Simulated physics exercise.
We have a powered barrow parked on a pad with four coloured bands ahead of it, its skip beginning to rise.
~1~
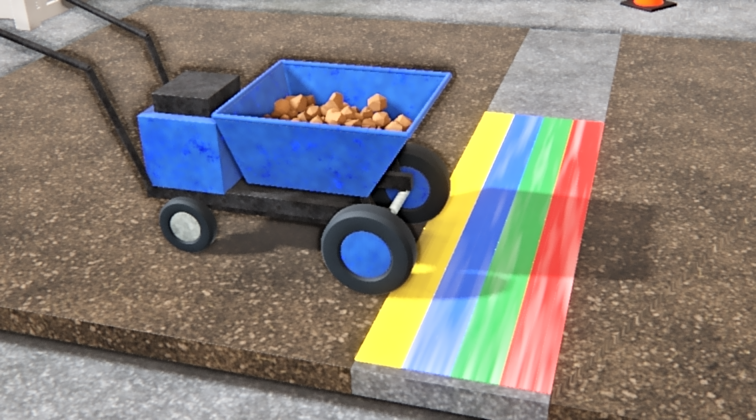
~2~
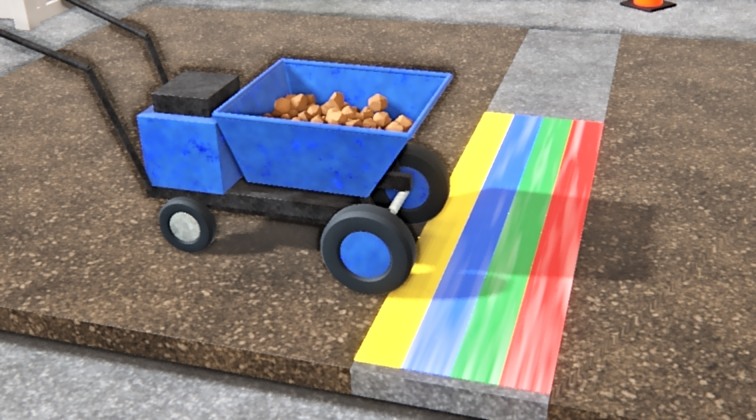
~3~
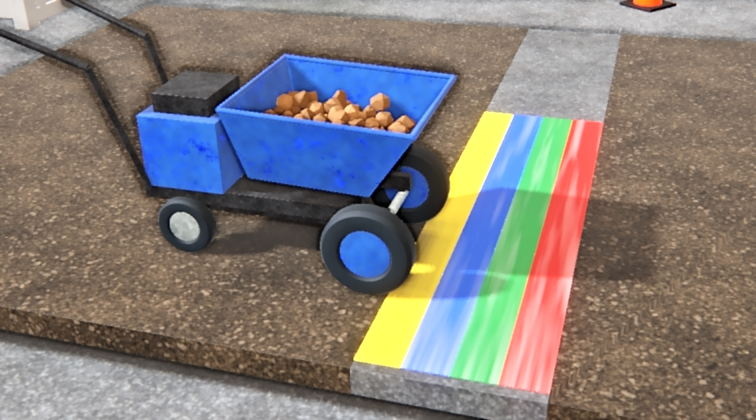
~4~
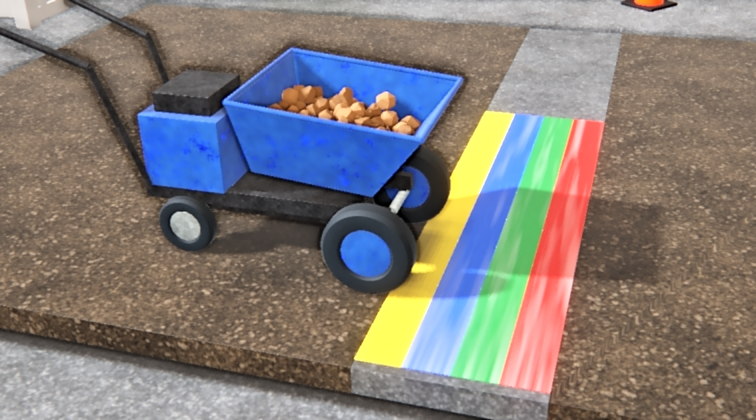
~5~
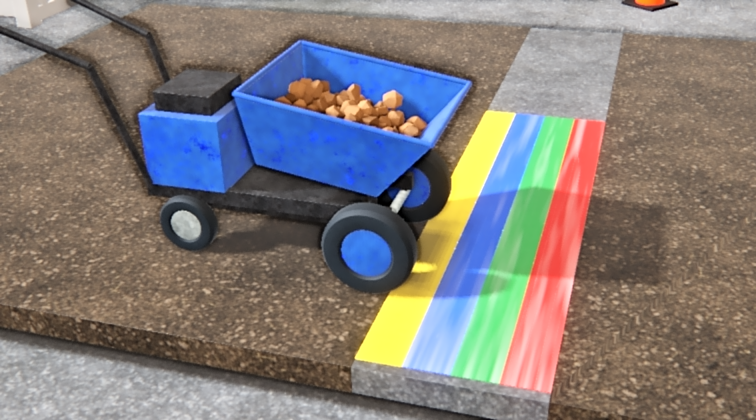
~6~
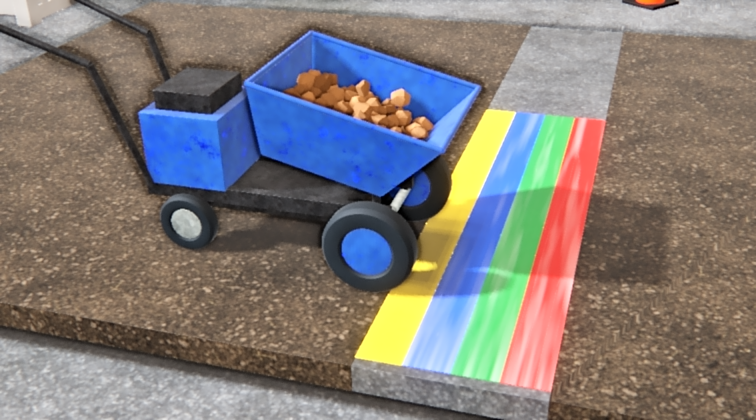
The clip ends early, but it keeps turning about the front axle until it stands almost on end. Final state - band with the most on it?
Red band.
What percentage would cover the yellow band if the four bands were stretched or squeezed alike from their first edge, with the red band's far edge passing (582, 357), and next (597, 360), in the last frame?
Roughly 0 per cent, then roughly 0 per cent.
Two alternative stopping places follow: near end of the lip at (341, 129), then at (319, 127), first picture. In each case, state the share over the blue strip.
Roughly 20 per cent, then roughly 30 per cent.
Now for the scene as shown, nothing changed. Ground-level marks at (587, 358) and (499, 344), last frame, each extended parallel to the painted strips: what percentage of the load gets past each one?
Around 10 per cent for the first, and 70 per cent for the second.
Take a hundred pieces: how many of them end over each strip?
I'd put the yellow strip near 0, the blue strip near 0, the green strip near 10 and the red strip near 35.
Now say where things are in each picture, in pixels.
The first picture shows lip of the skip near (408, 135), level; top of the load near (320, 125), clay clods; yellow strip near (397, 325); blue strip near (442, 332); green strip near (487, 339); red strip near (535, 347).
The second picture shows lip of the skip near (409, 136), level; top of the load near (320, 124).
The third picture shows lip of the skip near (413, 138), tipped barely; top of the load near (322, 122).
The fourth picture shows lip of the skip near (421, 141), tipped barely; top of the load near (313, 112).
The fifth picture shows lip of the skip near (431, 145), tipped a little; top of the load near (320, 107).
The sixth picture shows lip of the skip near (442, 151), tipped a little; top of the load near (307, 100); yellow strip near (398, 322); blue strip near (442, 329); green strip near (488, 337); red strip near (535, 345).
Shortly afterwards, skip tipped steeply; the whole lot in the skip.
Next, skip tipped right over; all but a few in the skip; only a few over the green strip; a little over the red strip.
Some moments later, skip tipped right over; near a third in the skip; a little over the green strip; near a third over the red strip; near a quarter off the paint.
In the end, skip tipped right over; near a quarter in the skip; none at all over the yellow strip; none at all over the blue strip; a little over the green strip; near a third over the red strip; near a quarter off the paint.
